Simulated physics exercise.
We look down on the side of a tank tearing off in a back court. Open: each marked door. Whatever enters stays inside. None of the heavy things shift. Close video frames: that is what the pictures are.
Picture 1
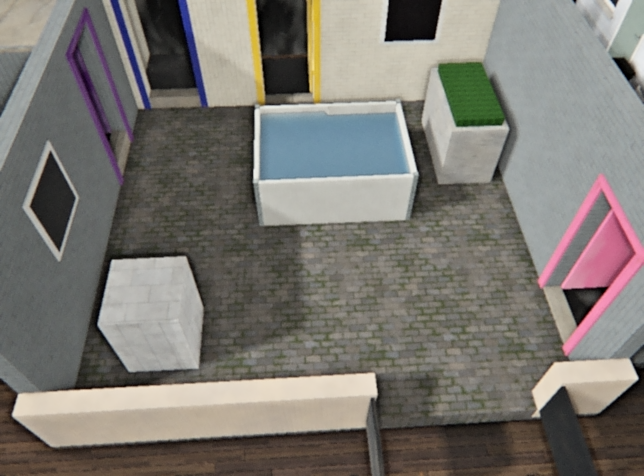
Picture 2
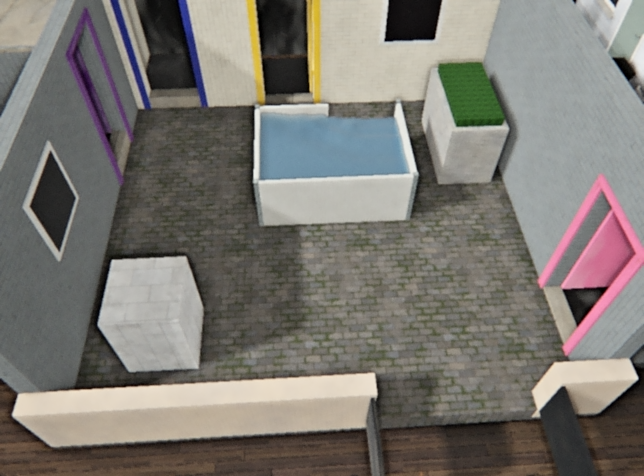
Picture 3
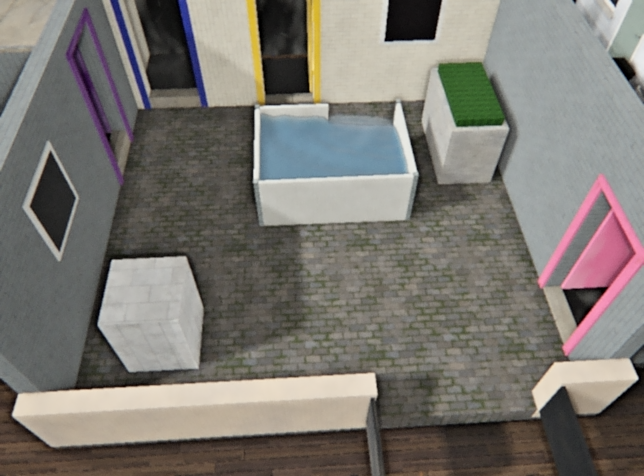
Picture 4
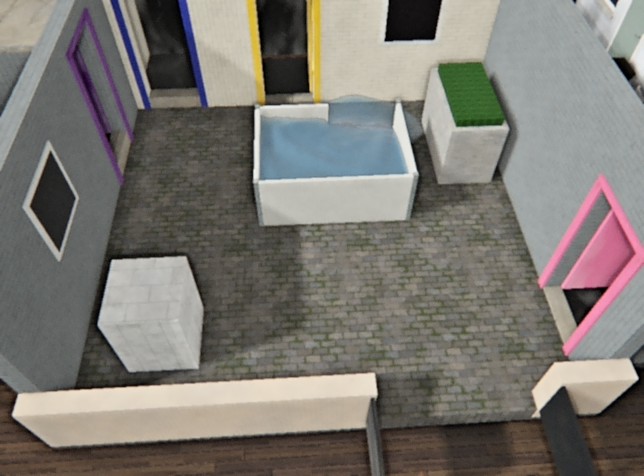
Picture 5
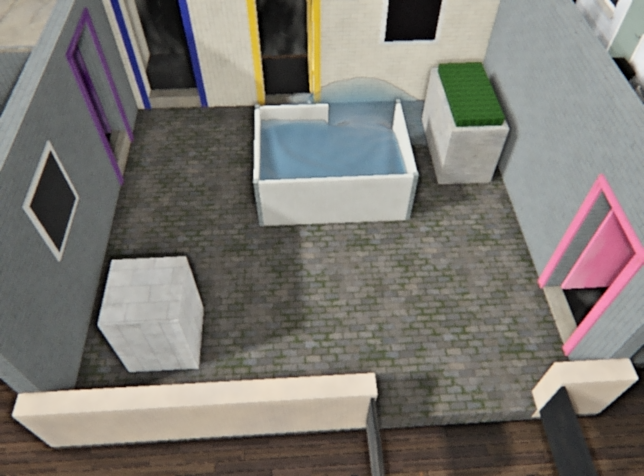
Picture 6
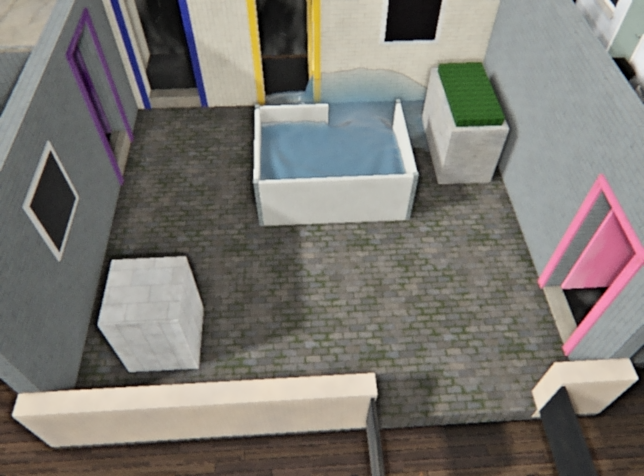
The clip shows a courtyard seen from above, where part of the far side of a white water tank goes missing and water pours out through the gap, spreading behind the tank toward the back wall and the green-topped block.
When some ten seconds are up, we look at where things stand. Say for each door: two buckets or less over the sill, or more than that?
In the end the pink door passes two buckets of inflow; the yellow door passes two buckets of inflow; the blue door stays within two buckets of inflow; the purple door stays within two buckets of inflow.
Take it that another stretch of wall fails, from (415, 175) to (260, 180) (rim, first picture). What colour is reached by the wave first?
The pink one is first in line.
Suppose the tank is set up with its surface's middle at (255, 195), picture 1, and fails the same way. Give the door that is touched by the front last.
That's the one in pink.
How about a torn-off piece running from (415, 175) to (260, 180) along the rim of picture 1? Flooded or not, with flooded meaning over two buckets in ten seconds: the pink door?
As far as I can tell, the pink door surpasses the limit.
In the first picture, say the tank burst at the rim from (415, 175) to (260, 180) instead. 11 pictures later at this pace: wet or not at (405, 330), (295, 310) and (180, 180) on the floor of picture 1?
Point by point: Swamped, swamped and untouched.
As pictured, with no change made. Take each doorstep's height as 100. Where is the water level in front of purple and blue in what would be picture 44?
Some 50 percent and then some 60 percent.
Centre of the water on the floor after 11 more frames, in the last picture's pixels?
Estimate: (357, 150).
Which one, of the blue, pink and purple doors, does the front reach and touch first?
The blue-painted one comes first.
A moment on, water covers 20 % of the floor; the pink door not reached, the yellow door over two buckets in, the blue door wet at the sill, nothing in, the purple door not reached.
Next, water covers 35 % of the floor; the pink door not reached, the yellow door over two buckets in, the blue door wet at the sill, nothing in, the purple door wet at the sill, nothing in.
Then, water covers 60 % of the floor; the pink door wet at the sill, nothing in, the yellow door far over two buckets in, the blue door wet at the sill, nothing in, the purple door wet at the sill, nothing in.
Later, water covers 90 % of the floor; the pink door under two buckets in, the yellow door far over two buckets in, the blue door wet at the sill, nothing in, the purple door wet at the sill, nothing in.
In the end, water covers 95 % of the floor; the pink door over two buckets in, the yellow door far over two buckets in, the blue door wet at the sill, nothing in, the purple door wet at the sill, nothing in.
